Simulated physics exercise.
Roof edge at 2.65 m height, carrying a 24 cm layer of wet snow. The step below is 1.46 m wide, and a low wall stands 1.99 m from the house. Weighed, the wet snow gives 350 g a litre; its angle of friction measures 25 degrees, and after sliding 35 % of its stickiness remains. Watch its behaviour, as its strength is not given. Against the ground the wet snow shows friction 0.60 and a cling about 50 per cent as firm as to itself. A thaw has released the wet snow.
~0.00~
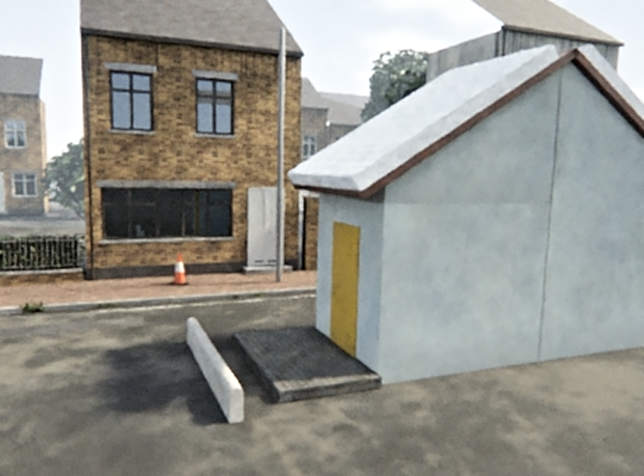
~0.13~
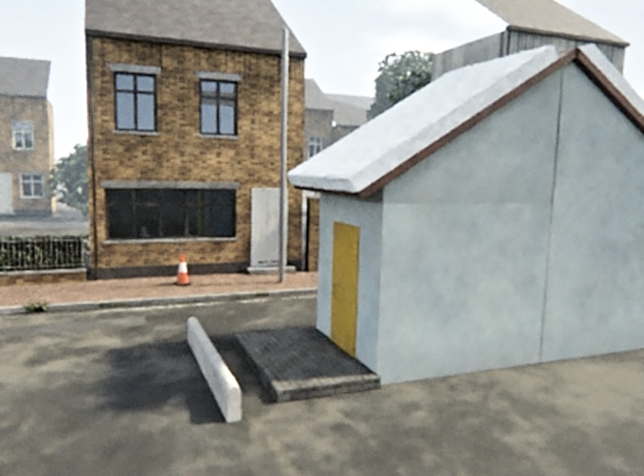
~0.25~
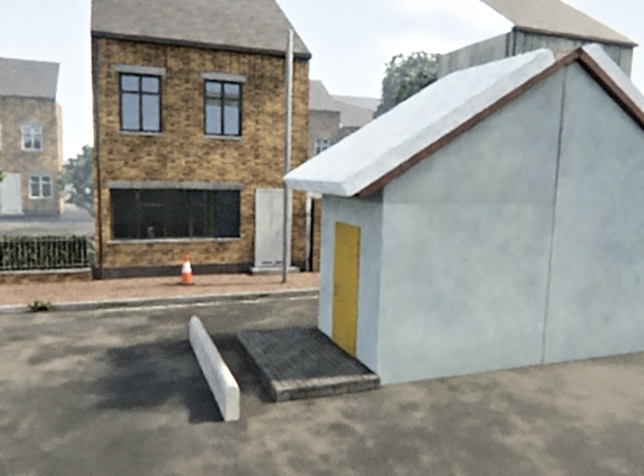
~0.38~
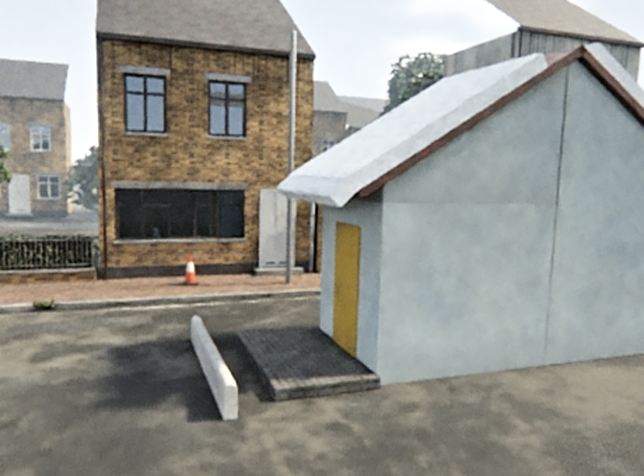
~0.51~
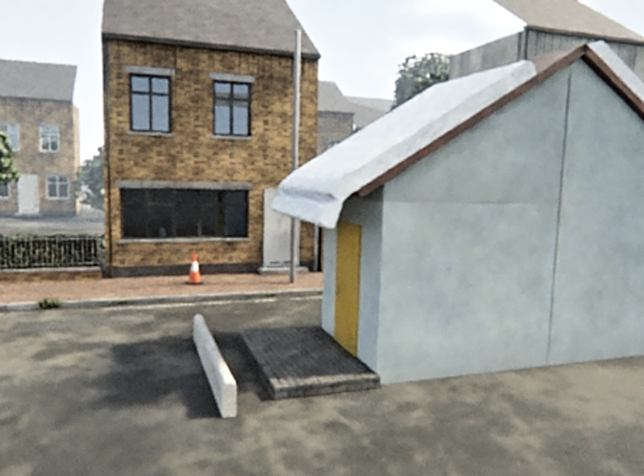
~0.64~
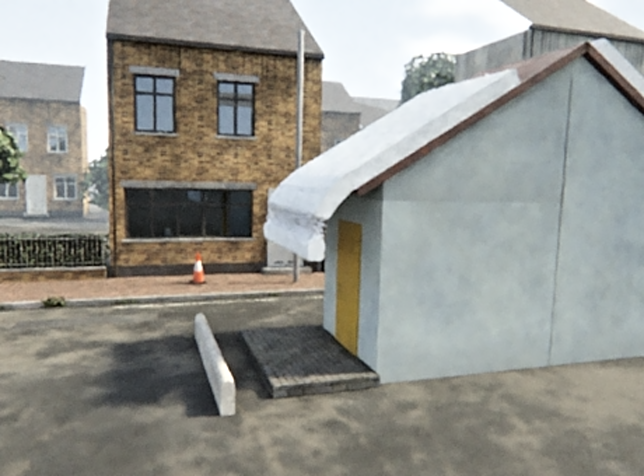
Wet snow sliding down the roof of a pale blue-grey house, its leading edge drooping and cracking past the eaves at left.
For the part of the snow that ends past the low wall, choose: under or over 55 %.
Expect over.
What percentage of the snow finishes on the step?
Something like 10 percent.
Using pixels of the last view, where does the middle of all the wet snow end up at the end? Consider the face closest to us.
The middle is near (117, 405) in that view.
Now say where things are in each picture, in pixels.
The first frame shows leading edge of the wet snow at (354, 179), 1 % of it past the eaves, in one piece.
The second frame shows leading edge of the wet snow at (350, 180), its middle shifted 3.7 cm, 2 % of it past the eaves, in one piece.
The third frame shows leading edge of the wet snow at (343, 185), its middle shifted 14 cm, 5 % of it past the eaves, in one piece.
The fourth frame shows leading edge of the wet snow at (332, 194), its middle shifted 33 cm, 10 % of it past the eaves, in one piece.
The fifth frame shows leading edge of the wet snow at (320, 223), its middle shifted 58 cm, 17 % of it past the eaves, cracking.
The sixth frame shows leading edge of the wet snow at (308, 251), its middle shifted 91 cm, 26 % of it past the eaves, cracking.
After 1.07 s, 51 % is still on the roof and 0 % is past the low wall.
After 1.58 s, none is still on the roof and 61 % is past the low wall.
After 2.09 s, none is still on the roof and 64 % is past the low wall.
After 2.60 s, none is still on the roof and 64 % is past the low wall.
After 2.90 s, at the end, none is still on the roof and 64 % is past the low wall.
